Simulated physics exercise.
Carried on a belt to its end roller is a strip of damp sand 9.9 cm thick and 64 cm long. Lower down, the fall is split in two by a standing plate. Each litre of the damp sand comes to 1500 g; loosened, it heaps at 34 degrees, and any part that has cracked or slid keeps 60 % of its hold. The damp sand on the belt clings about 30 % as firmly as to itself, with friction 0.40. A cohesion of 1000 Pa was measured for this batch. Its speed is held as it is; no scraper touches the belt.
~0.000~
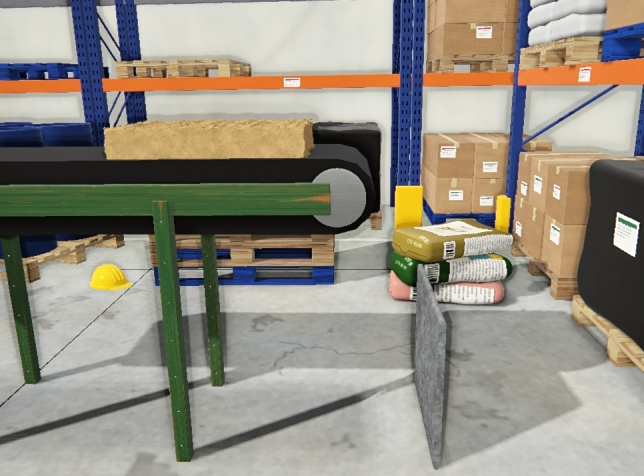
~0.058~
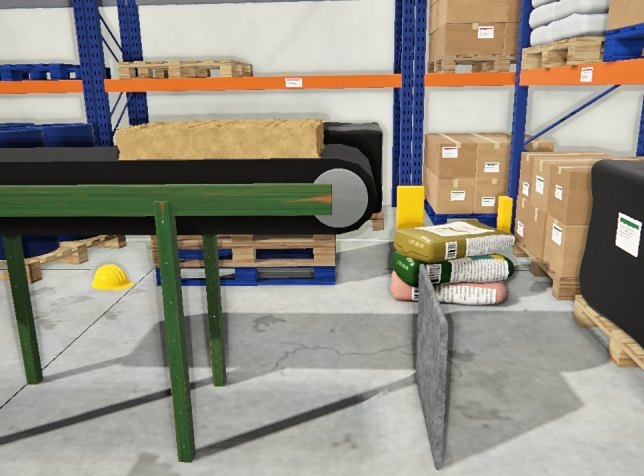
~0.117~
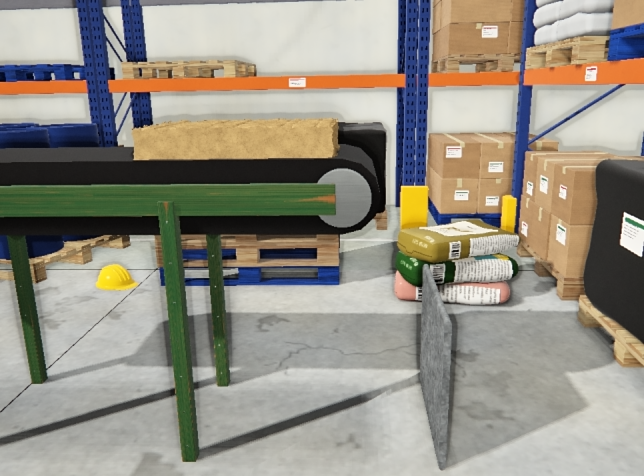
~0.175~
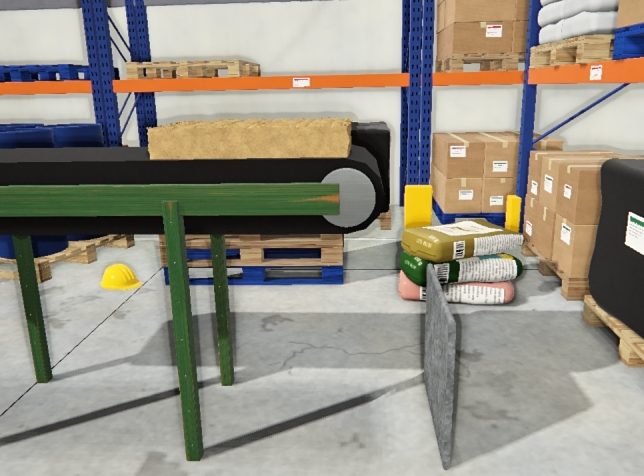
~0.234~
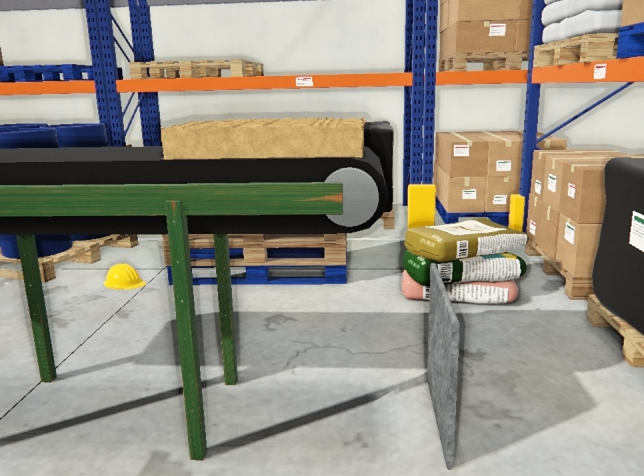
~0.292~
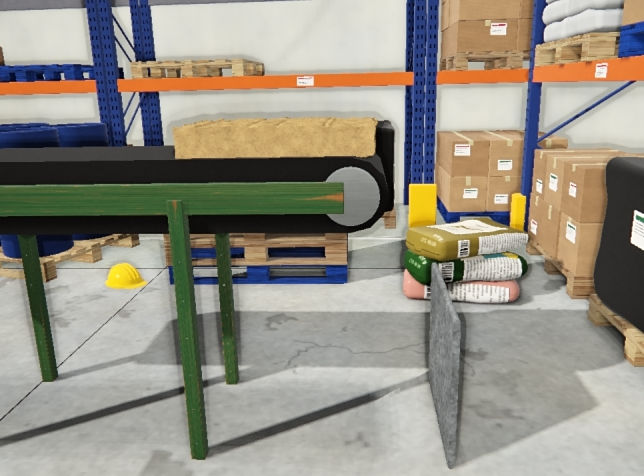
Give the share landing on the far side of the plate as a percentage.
29 %.
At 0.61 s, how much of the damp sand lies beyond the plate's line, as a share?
It comes to around 0 percent.
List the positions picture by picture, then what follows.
In the first picture, foremost bit of the damp sand at (304, 149).
In the second picture, foremost bit of the damp sand at (317, 129).
In the third picture, foremost bit of the damp sand at (332, 149).
In the fourth picture, foremost bit of the damp sand at (348, 149).
In the fifth picture, foremost bit of the damp sand at (362, 139), 7 % of it past the top of the roller, in one piece.
In the sixth picture, foremost bit of the damp sand at (375, 131), 13 % of it past the top of the roller, in one piece.
After 0.61 s, 0 % is beyond the plate's line.
After 0.99 s, 9 % is beyond the plate's line.
After 1.36 s, 19 % is beyond the plate's line.
After 1.74 s, 29 % is beyond the plate's line.
After 3.07 s, 29 % is beyond the plate's line.
